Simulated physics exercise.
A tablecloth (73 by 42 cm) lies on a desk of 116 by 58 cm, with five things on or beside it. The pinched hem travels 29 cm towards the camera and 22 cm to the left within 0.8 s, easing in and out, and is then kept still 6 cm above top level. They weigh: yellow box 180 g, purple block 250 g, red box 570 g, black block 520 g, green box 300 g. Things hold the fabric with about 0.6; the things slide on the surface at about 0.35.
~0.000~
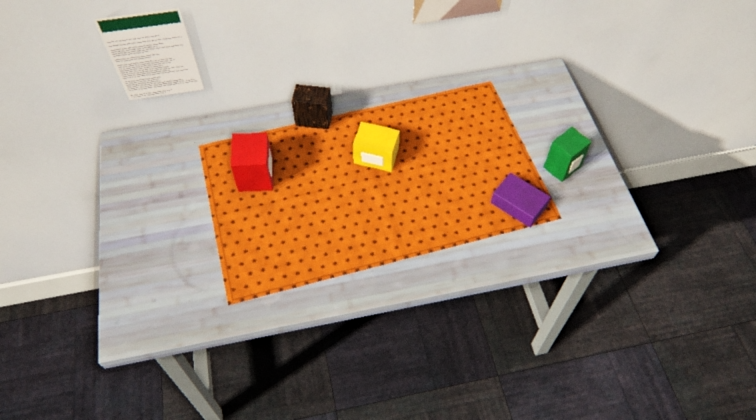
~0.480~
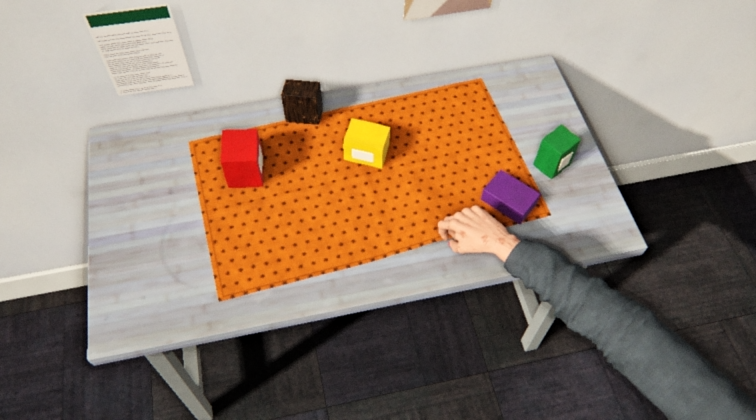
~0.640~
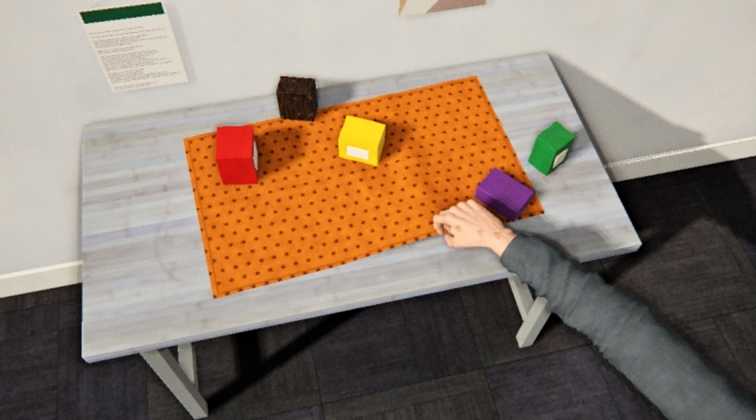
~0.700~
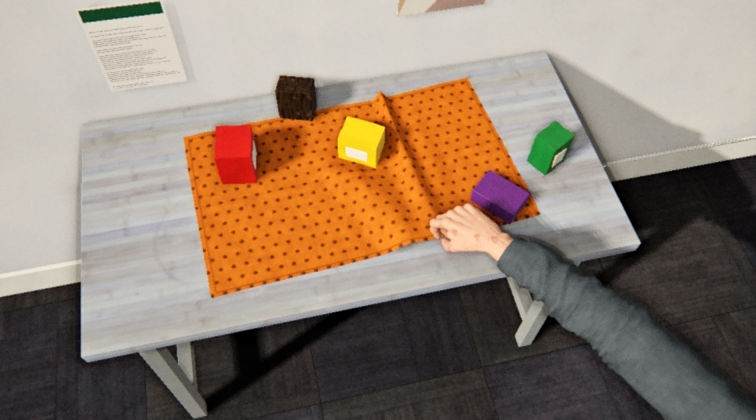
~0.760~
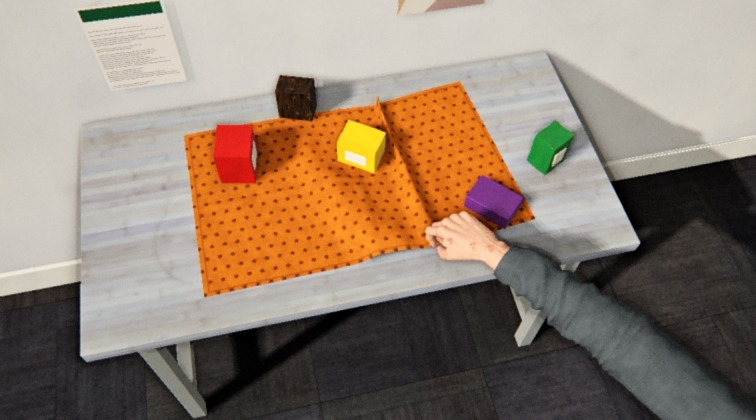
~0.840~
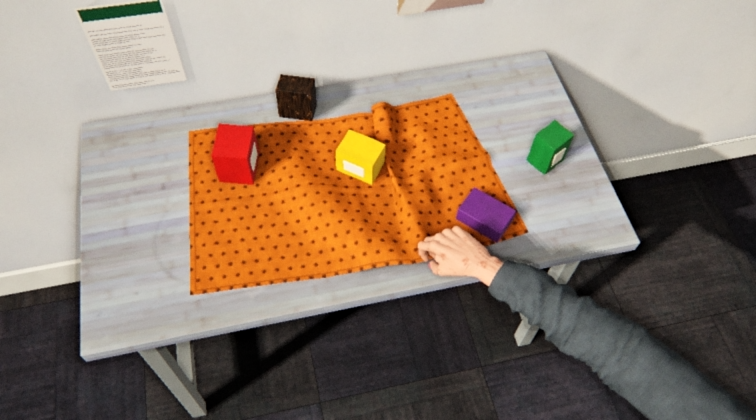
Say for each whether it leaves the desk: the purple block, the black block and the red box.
The purple block drops off, the black block keeps to the top, the red box keeps to the top.
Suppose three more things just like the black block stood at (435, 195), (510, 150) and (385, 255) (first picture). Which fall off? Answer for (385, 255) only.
There: Goes over.
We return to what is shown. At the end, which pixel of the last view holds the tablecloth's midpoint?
Around (345, 289).
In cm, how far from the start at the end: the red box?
Red box 15 cm.
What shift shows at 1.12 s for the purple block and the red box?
About: Purple block 25 cm, red box 6 cm.
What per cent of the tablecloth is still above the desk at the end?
Some 55 per cent of it.
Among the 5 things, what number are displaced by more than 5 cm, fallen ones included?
I count 3.
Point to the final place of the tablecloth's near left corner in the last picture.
Near (149, 306).
By 1.0 s, 95 % of the tablecloth is still over the top; purple block 16 cm off its start, red box 1 cm off its start, yellow box 12 cm off its start.
By 1.1 s, 85 % of the tablecloth is still over the top; purple block 26 cm off its start, red box 6 cm off its start, yellow box 21 cm off its start.
By 1.3 s, 65 % of the tablecloth is still over the top; purple block over the edge, red box 12 cm off its start at (261, 177), yellow box 29 cm off its start at (372, 243).
By 1.4 s, 55 % of the tablecloth is still over the top; purple block over the edge, red box 14 cm off its start, yellow box 32 cm off its start.
By 3.0 s, 55 % of the tablecloth is still over the top; purple block over the edge, red box 14 cm off its start at (265, 186), black block 0 cm off its start at (294, 87), yellow box 32 cm off its start at (371, 256).
